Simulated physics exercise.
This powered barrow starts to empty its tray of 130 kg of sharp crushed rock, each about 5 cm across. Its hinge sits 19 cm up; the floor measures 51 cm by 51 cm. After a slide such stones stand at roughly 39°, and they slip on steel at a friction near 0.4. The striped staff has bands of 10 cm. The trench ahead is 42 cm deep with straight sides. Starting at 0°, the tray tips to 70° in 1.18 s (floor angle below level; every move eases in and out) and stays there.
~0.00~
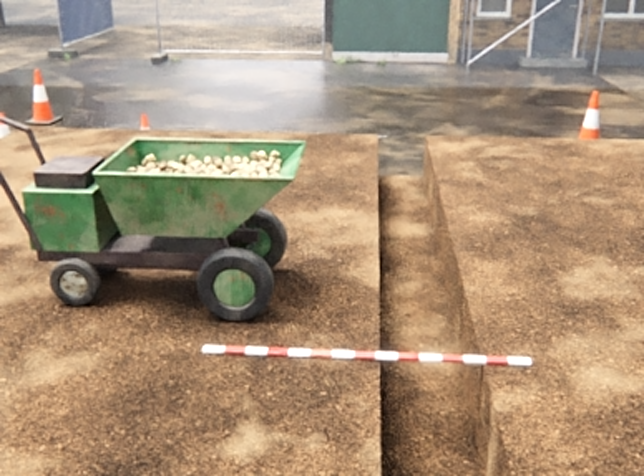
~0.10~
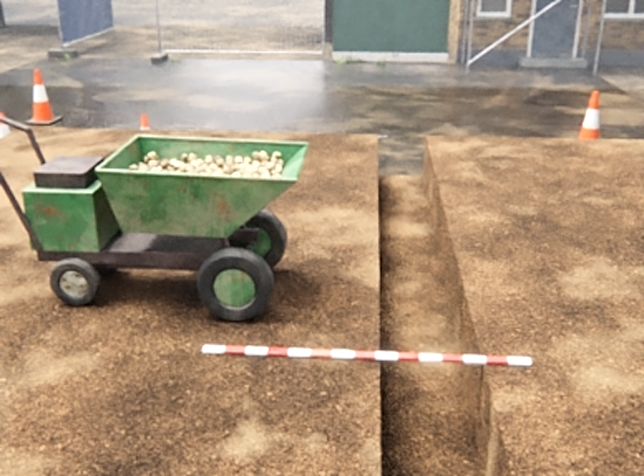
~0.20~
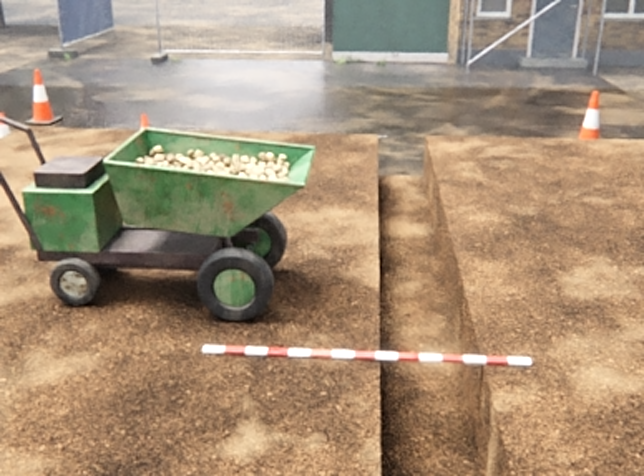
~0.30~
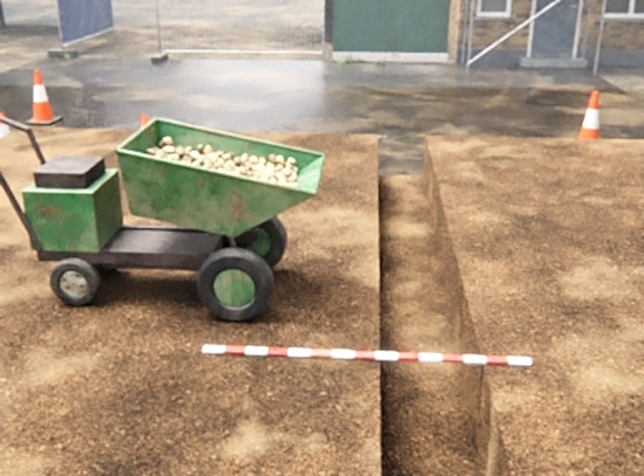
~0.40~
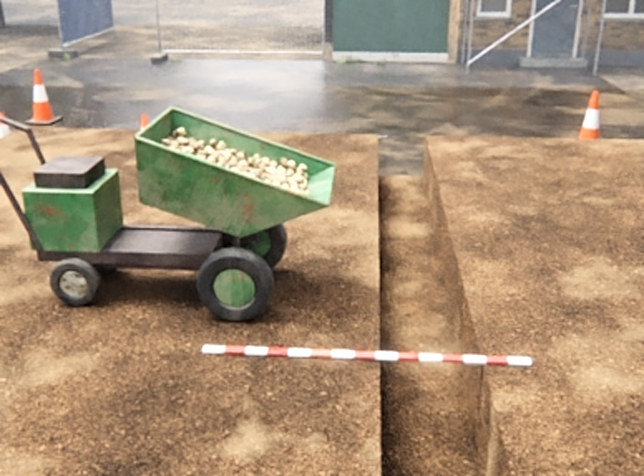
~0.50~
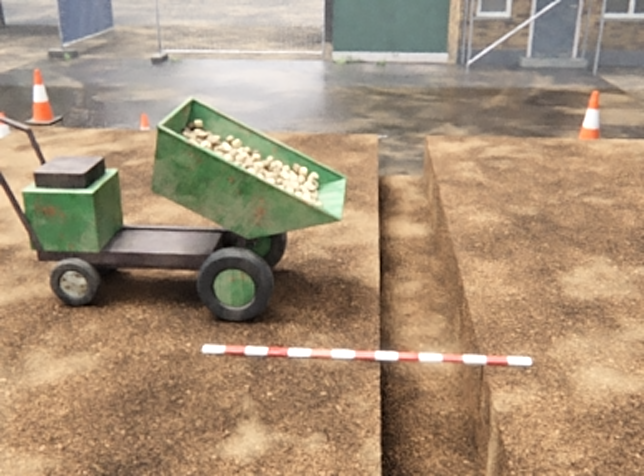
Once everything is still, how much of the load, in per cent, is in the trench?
Some 99 per cent of it.
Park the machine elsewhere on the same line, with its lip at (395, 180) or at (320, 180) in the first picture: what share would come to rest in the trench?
Near 25 per cent from the first place, 100 from the second.
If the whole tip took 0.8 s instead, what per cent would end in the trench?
Then about 100 per cent.
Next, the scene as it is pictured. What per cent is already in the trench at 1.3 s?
About 25 per cent by then.
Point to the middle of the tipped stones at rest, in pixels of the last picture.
Their middle is at about (420, 354).
After 0.9 s the floor is at 59°; 100 % in the tray; the foremost stones are at (355, 247).
After 1.3 s the floor is at 70°; 72 % in the tray, 3 % short of the trench, 25 % in the trench; the foremost stones are at (430, 357).
After 1.6 s the floor is at 70°; 26 % in the tray, 3 % short of the trench, 71 % in the trench; the foremost stones are at (462, 376).
After 3.6 s the floor is at 70°; 0 % in the tray, 1 % short of the trench, 99 % in the trench; the foremost stones are at (459, 358).
